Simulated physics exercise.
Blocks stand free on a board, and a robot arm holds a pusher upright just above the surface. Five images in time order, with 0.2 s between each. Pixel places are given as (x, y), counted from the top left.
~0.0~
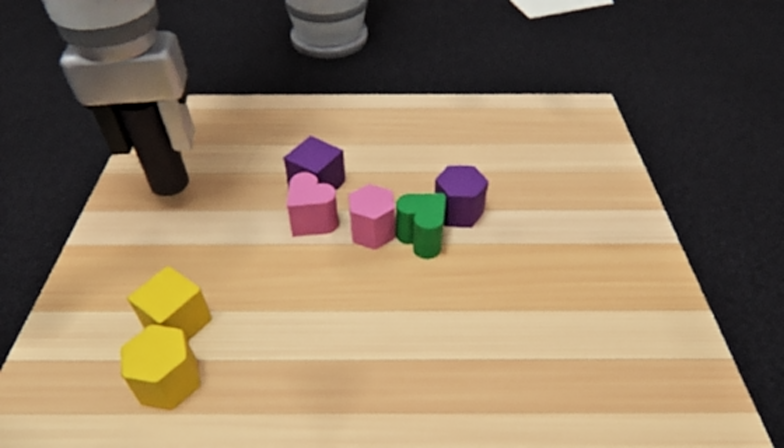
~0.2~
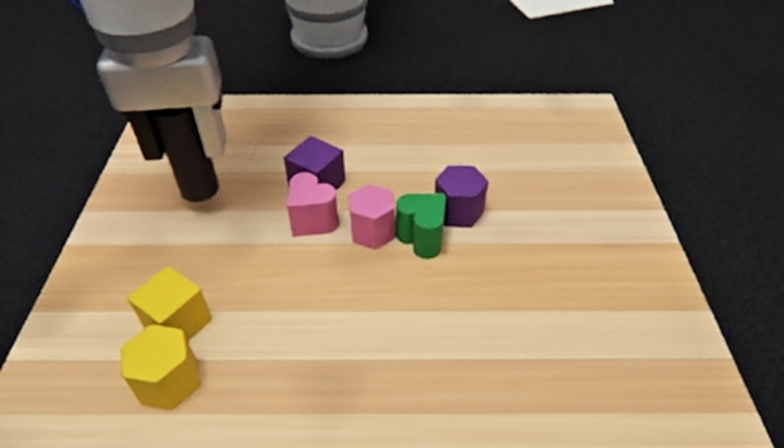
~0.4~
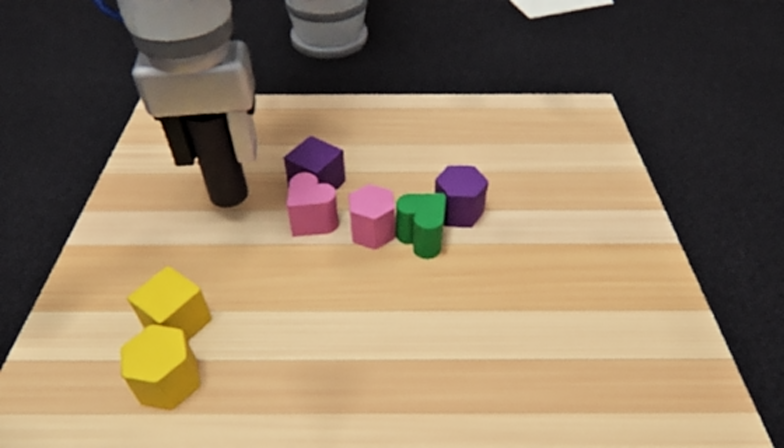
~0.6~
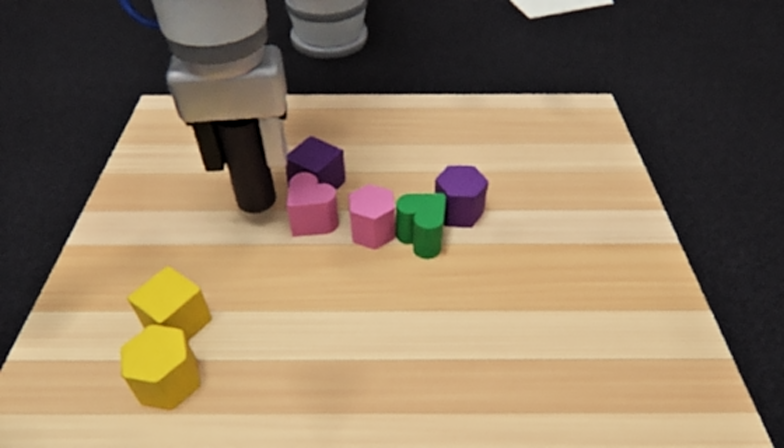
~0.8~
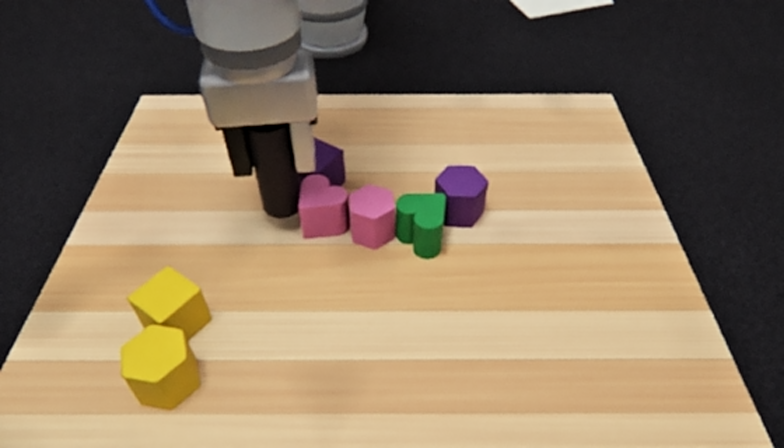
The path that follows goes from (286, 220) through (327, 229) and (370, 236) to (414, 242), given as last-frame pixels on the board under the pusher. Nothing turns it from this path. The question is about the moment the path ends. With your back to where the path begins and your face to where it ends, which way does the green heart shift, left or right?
Picture yourself facing from the start of the path to its end: The green heart moves off to your right.
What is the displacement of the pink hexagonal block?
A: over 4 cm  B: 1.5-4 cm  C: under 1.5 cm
I'll go with A - over 4 cm.
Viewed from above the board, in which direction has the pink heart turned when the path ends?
My prediction: CCW.
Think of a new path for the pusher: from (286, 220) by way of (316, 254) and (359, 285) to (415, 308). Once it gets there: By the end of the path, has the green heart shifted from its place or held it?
It is shifted.
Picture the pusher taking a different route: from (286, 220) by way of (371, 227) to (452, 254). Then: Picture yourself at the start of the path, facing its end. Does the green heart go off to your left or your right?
Well, taking the path from its start to its end as straight ahead, the green heart moves to the right.
What follows on the original path. One third of the way, pusher (326, 214); pink heart (363, 188), turned 25° anticlockwise; pink hexagonal block (402, 207), turned 70° clockwise; green heart (452, 219), turned 40° anticlockwise.
Two thirds of the way, pusher (370, 221); pink heart (388, 180), turned 55° anticlockwise; pink hexagonal block (416, 208), turned 100° clockwise; green heart (457, 222), turned 55° anticlockwise.
At the end, pusher (415, 227); purple square still; pink heart (396, 180), turned 80° anticlockwise; pink hexagonal block (462, 216), turned 105° clockwise; green heart (503, 233), turned 50° anticlockwise.
